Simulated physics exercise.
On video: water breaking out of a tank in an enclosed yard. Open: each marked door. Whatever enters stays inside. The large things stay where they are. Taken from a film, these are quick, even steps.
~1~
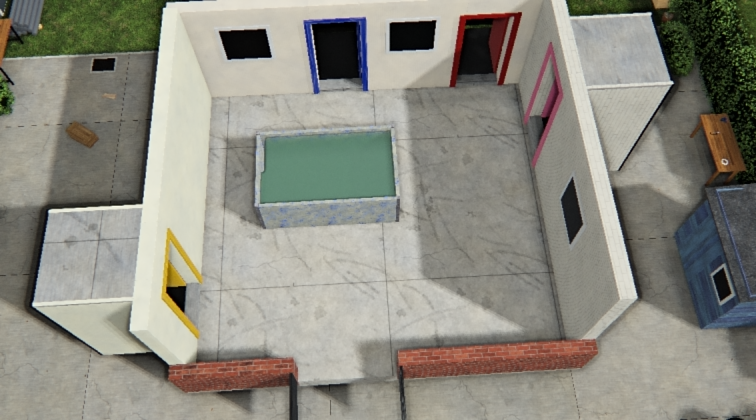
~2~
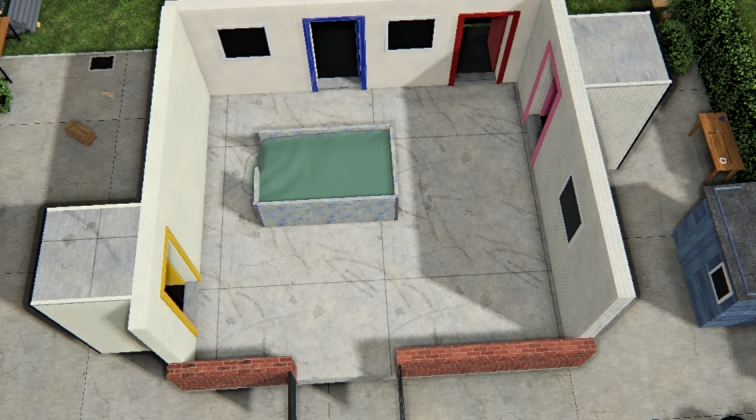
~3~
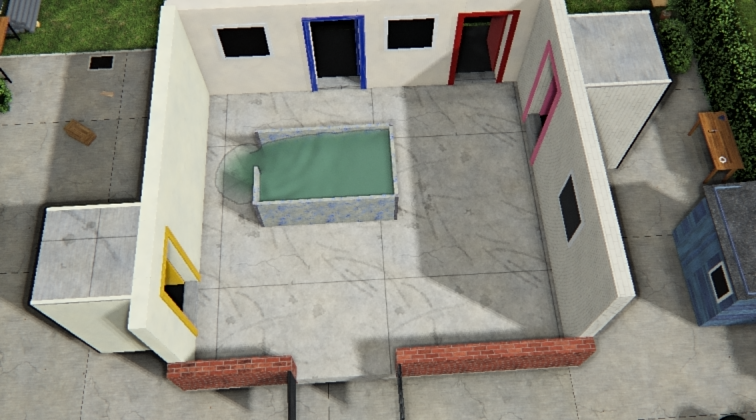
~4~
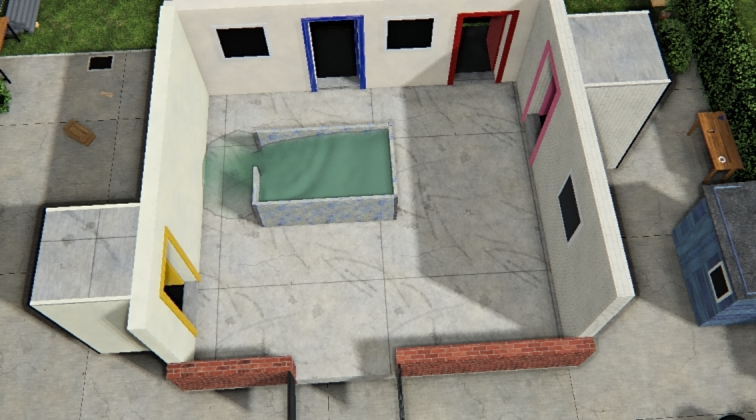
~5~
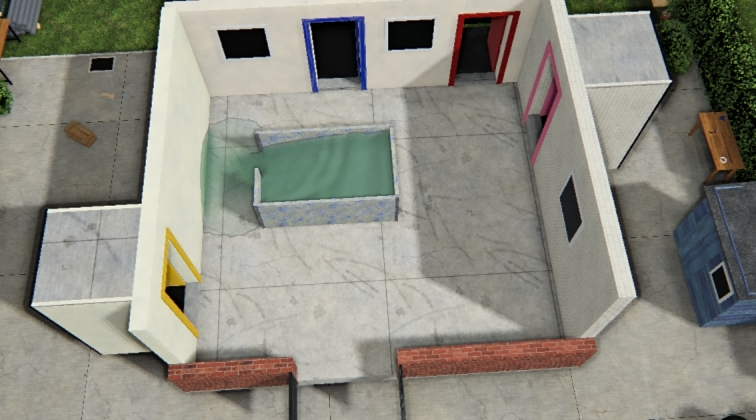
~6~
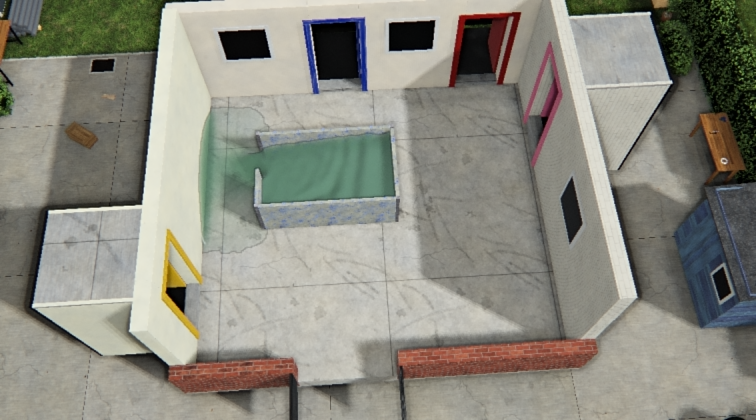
In a walled concrete yard with blue, red, pink and yellow openings, an open tank holds still green water. Water begins pouring through a gap at the tank's left end, reaches the left wall, then spreads along its base and across the nearby paving while the level inside drops.
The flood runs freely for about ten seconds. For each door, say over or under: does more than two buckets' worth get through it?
Blue door: Under, yellow door: Under, pink door: Under, red door: Over.
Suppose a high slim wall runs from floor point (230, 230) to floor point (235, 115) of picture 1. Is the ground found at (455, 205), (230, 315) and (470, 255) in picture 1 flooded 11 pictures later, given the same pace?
Log, spots one to three: Spared; swamped; spared.
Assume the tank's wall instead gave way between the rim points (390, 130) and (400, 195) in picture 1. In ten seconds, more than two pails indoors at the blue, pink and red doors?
Lab note: The blue one sits below the threshold; the pink one tops the threshold; the red one tops the threshold.
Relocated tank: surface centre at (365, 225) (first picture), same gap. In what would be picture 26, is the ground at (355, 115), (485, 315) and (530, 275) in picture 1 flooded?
Check in sequence: Soaked through, still parched, still parched.
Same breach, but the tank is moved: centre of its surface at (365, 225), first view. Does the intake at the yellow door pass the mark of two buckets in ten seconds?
Yellow: Overshoots.
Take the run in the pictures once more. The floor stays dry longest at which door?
I'd go with the pink door.
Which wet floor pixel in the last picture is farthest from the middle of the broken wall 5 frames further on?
By then the tip should be at about (198, 353).
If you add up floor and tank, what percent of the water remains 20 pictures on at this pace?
That comes to around 98 in a hundred.
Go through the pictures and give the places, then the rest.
Still water in the open tank at (327, 167), in the first picture.
Water pours out at (263, 167) and has run to a hidden place, in the second picture.
The front is at (221, 185), out from the gap at (263, 167), in the third picture.
Water pours out at (263, 168) and has run to (207, 151), in the fourth picture.
Water pours out at (264, 169) and has run to (209, 127), in the fifth picture.
Water pours out at (265, 170) and has run to (211, 111), in the sixth picture.
A moment on, water covers 15 % of the floor; the blue door not reached, the yellow door wet at the sill, nothing in, the pink door not reached, the red door not reached.
Next, water covers 35 % of the floor; the blue door wet at the sill, nothing in, the yellow door wet at the sill, nothing in, the pink door not reached, the red door not reached.
Then, water covers 60 % of the floor; the blue door wet at the sill, nothing in, the yellow door wet at the sill, nothing in, the pink door wet at the sill, nothing in, the red door wet at the sill, nothing in.
Later, water covers 85 % of the floor; the blue door wet at the sill, nothing in, the yellow door wet at the sill, nothing in, the pink door wet at the sill, nothing in, the red door under two buckets in.
In the end, water covers 95 % of the floor; the blue door wet at the sill, nothing in, the yellow door wet at the sill, nothing in, the pink door wet at the sill, nothing in, the red door over two buckets in.
